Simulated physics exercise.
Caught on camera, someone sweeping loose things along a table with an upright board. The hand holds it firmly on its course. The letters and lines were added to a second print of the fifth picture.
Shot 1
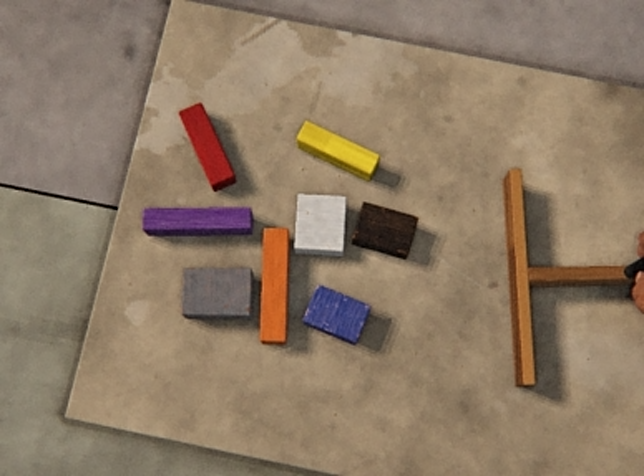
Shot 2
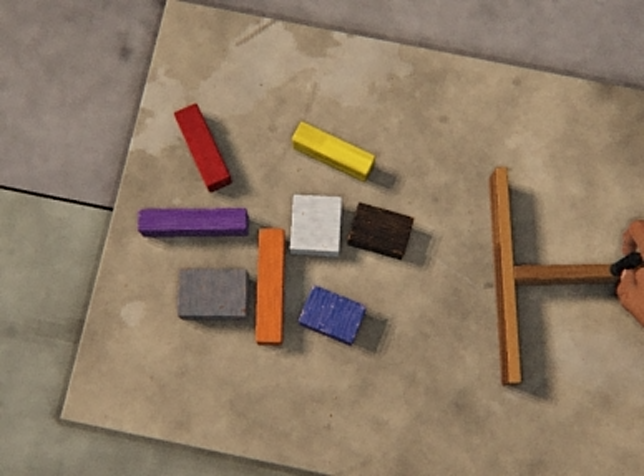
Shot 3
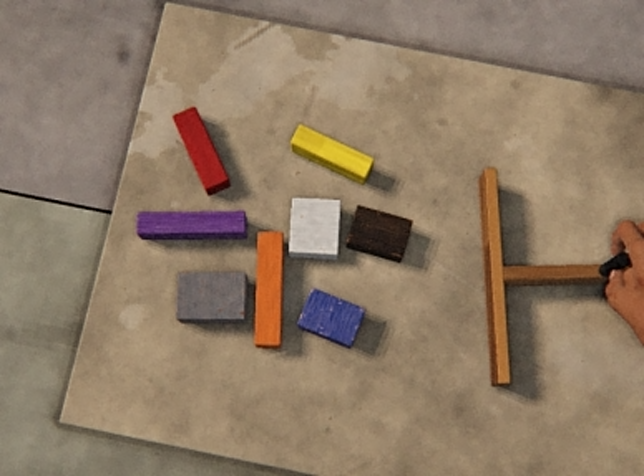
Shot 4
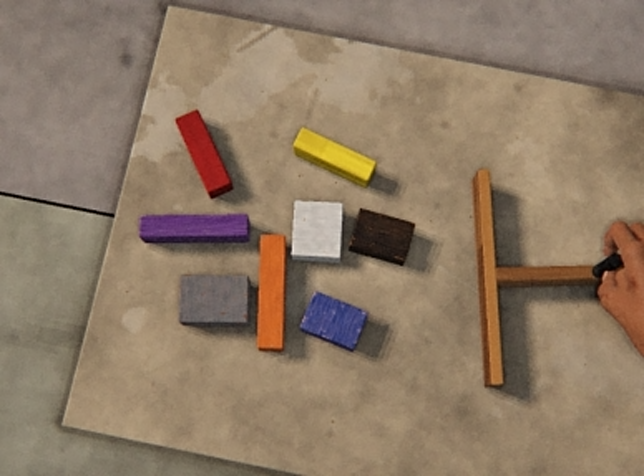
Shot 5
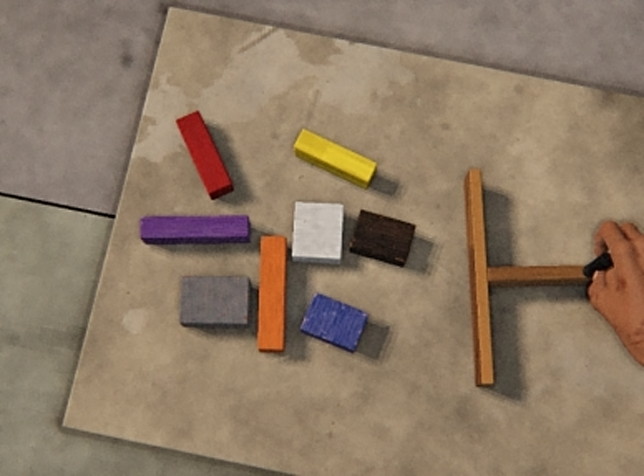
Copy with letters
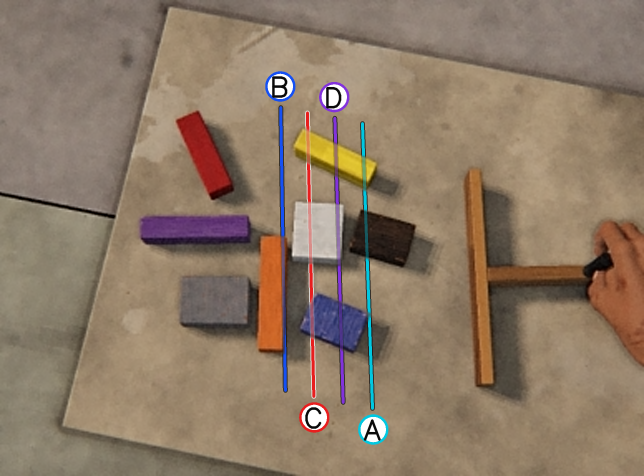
On a stained tan board, a hand slowly sliding a wooden T-shaped pusher left while the scattered coloured blocks stay untouched.
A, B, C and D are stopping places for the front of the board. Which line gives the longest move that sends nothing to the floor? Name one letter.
As far as mark B.
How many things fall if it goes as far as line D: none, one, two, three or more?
The count is none.
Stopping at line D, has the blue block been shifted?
Yes.
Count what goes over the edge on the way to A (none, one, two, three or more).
By then, none.
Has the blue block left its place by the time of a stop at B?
By then, yes.
On the marked copy, A at (367, 262); B at (283, 245); C at (310, 250); D at (339, 256).
Following B. Soon after the start, board (410, 260); black block (370, 242); red stick (205, 156).
Later, board (338, 245); purple bar (171, 225); grey block (190, 314).
In the end, board (288, 235); purple bar (122, 219); red stick (192, 147); nothing has fallen.
As for the rest, A is safe but short; C is safe but short; D is safe but short.
